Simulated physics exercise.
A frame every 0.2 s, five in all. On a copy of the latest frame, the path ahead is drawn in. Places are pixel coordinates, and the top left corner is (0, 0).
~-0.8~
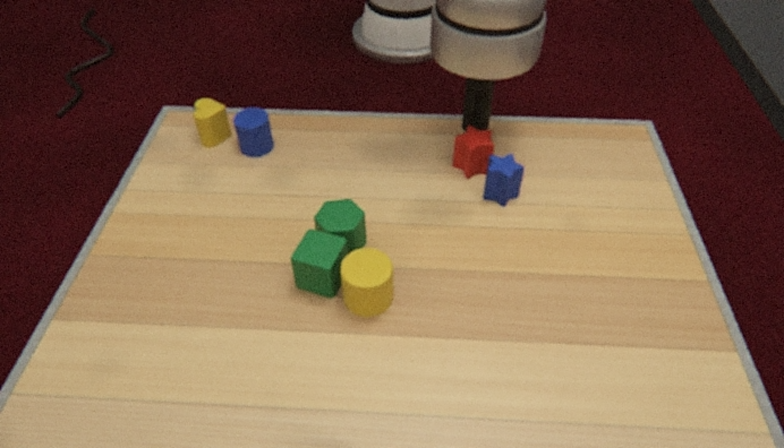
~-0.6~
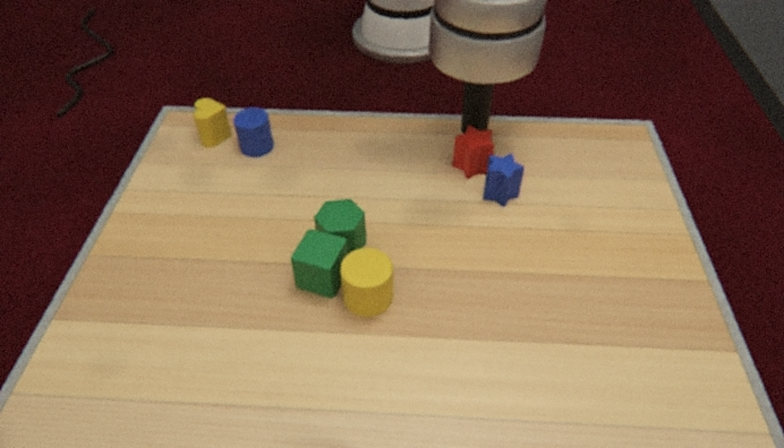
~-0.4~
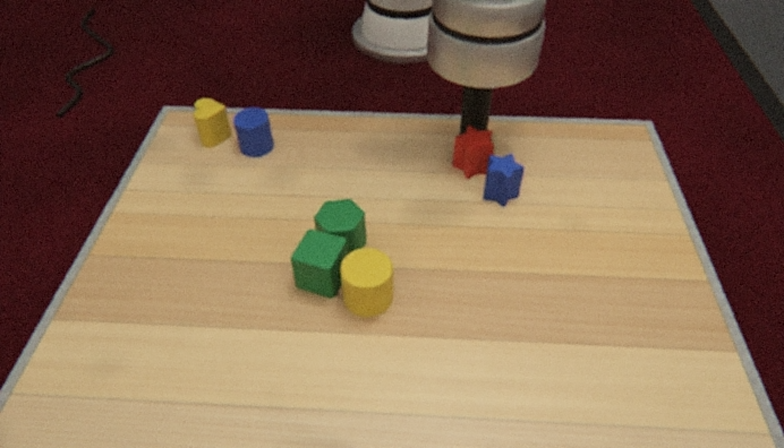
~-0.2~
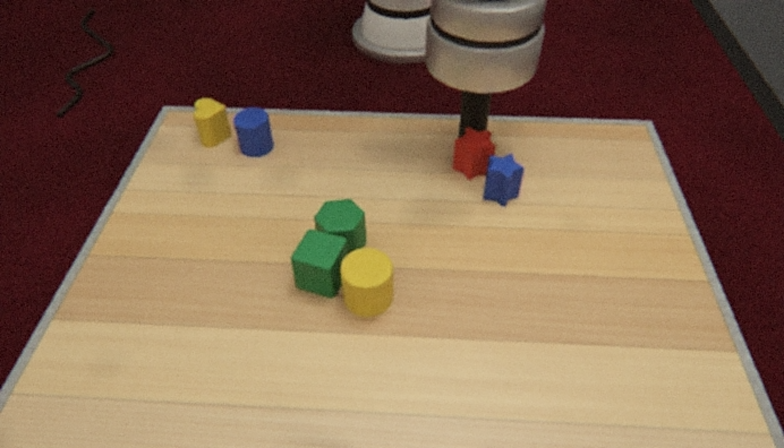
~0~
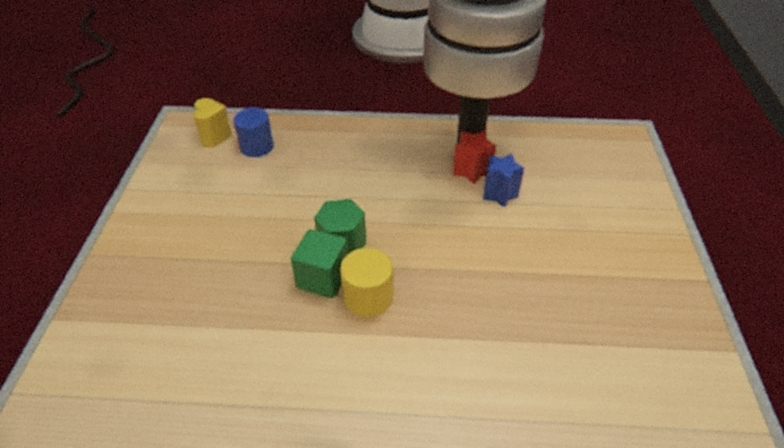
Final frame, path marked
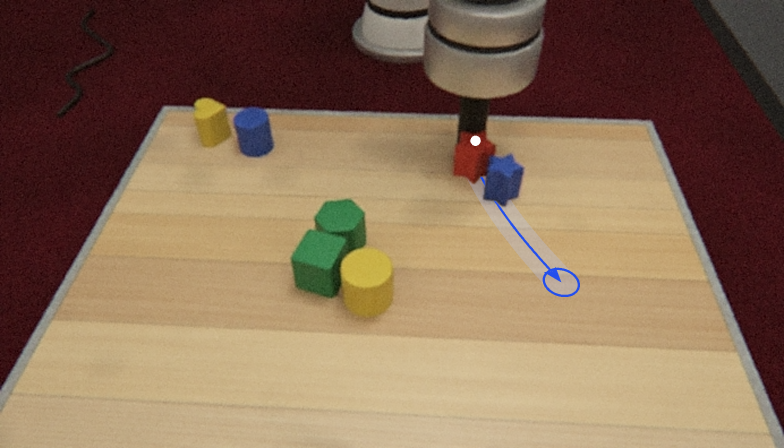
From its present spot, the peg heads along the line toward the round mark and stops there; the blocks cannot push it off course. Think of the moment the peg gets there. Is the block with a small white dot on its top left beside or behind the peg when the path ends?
Yes, I think so.
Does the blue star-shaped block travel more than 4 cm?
Yes, it checks out.
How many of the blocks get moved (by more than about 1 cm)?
The result: Two blocks.
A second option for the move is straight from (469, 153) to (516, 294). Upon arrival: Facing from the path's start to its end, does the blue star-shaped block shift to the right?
Answer: No.
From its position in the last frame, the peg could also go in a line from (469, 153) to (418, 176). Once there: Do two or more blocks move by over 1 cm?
No, that is not what happens.
The line goes from (469, 153) by way of (490, 192) and (520, 235) to (561, 282); the dot is on the red star-shaped block.
The first path, step by step. One third of the way, peg at (492, 183); red star-shaped block at (485, 181), turned 25° clockwise; blue star-shaped block at (521, 185), turned 100° anticlockwise.
Two thirds of the way, peg at (522, 225); red star-shaped block at (486, 199), turned 80° clockwise; blue star-shaped block at (557, 217).
At the end, peg at (564, 273); red star-shaped block at (486, 199), turned 80° clockwise; blue star-shaped block at (597, 241), turned 185° anticlockwise.
